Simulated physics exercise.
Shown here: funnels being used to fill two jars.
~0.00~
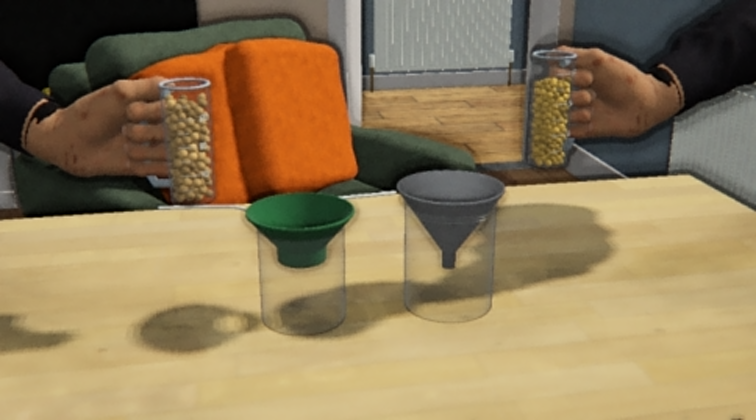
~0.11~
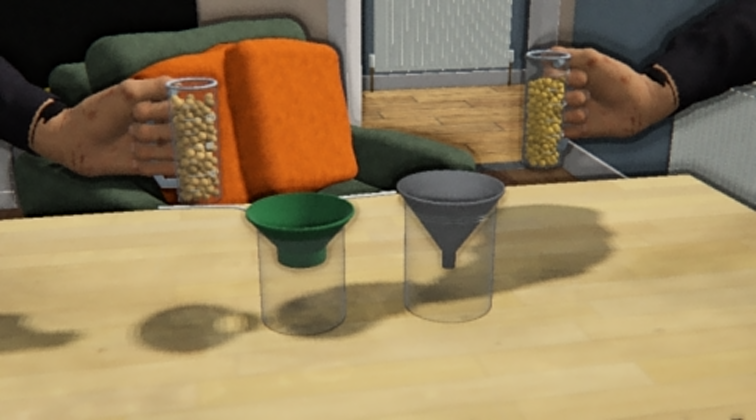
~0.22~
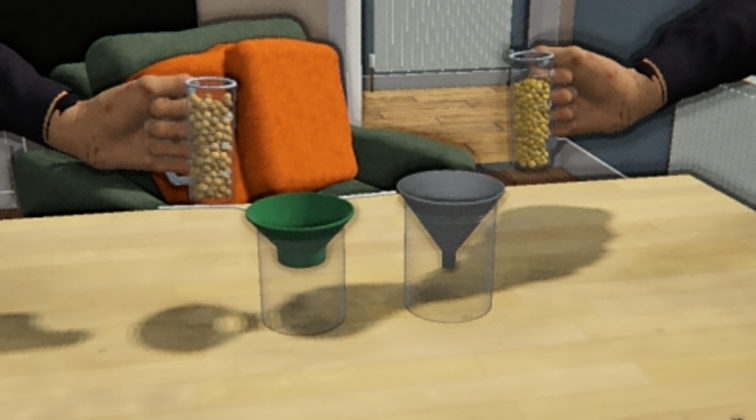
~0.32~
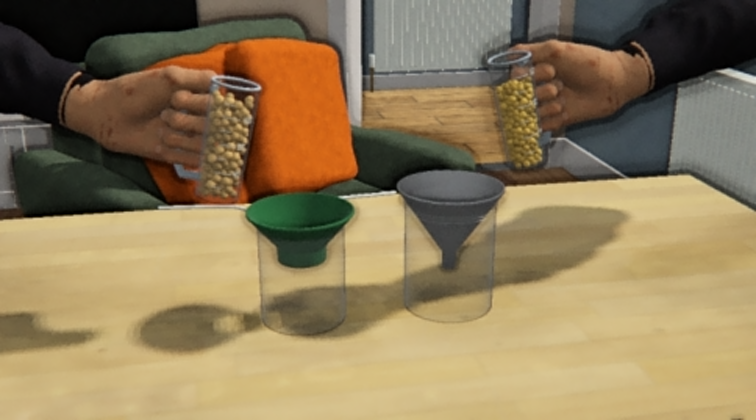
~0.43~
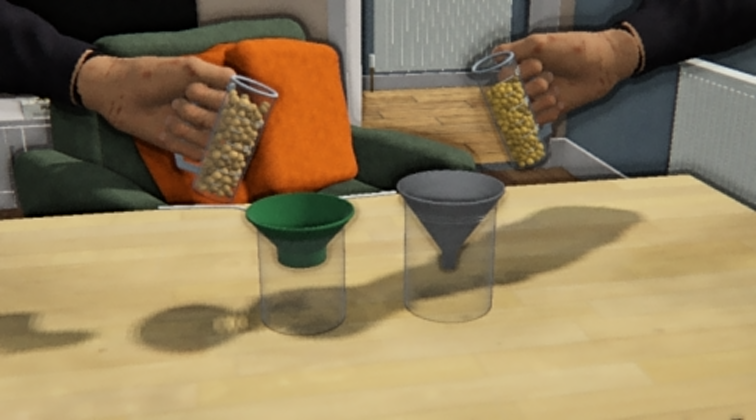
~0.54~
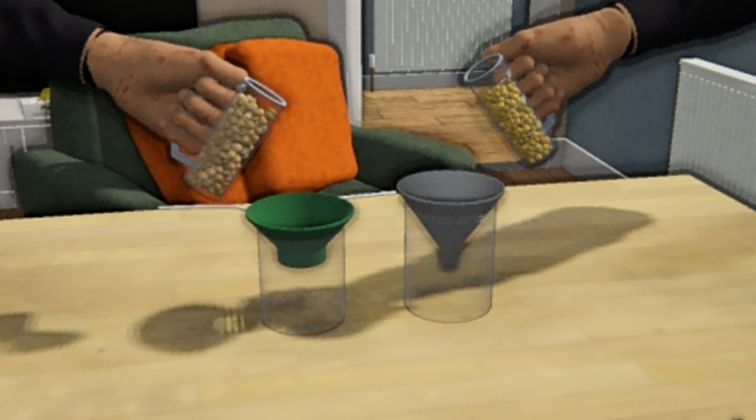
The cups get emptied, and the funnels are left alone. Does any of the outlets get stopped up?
In the end left: Ends up empty; right: Ends up stuck.
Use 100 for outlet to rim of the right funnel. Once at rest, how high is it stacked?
Close to 80 per cent.
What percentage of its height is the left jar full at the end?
I'd put it near 25 per cent.
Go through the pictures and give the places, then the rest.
In the first picture, left funnel at (301, 219), outlet at (302, 259), about 6 pieces wide; left cup at (189, 143), holding dried chickpeas; right funnel at (451, 195), outlet at (449, 267), under two pieces wide; right cup at (551, 111), holding puffed corn balls.
In the second picture, left cup at (196, 143), upright; right cup at (545, 111), upright.
In the third picture, left cup at (211, 142), tipped 3°; right cup at (531, 112), tipped 3°.
In the fourth picture, left cup at (226, 141), tipped 13°; right cup at (518, 112), tipped 13°.
In the fifth picture, left cup at (233, 141), tipped 24°; right cup at (512, 113), tipped 24°.
In the sixth picture, left funnel at (301, 219), outlet at (302, 259); left cup at (233, 141), tipped 35°; right funnel at (451, 195), outlet at (449, 267); right cup at (512, 113), tipped 35°.
Around 0.92 s, left, all still in the cup; right, all still in the cup.
Around 1.24 s, left, nearly all still in the cup, a small part in or over the funnel, a stray few down in the jar; right, nearly all still in the cup, a stray few in or over the funnel.
Around 1.53 s, left, about half still in the cup, about a quarter in or over the funnel, about a quarter down in the jar; right, about two thirds still in the cup, about a third in or over the funnel.
Finally (2.5 s), left, all down in the jar; right, nearly all stuck in the funnel, a stray few down in the jar.
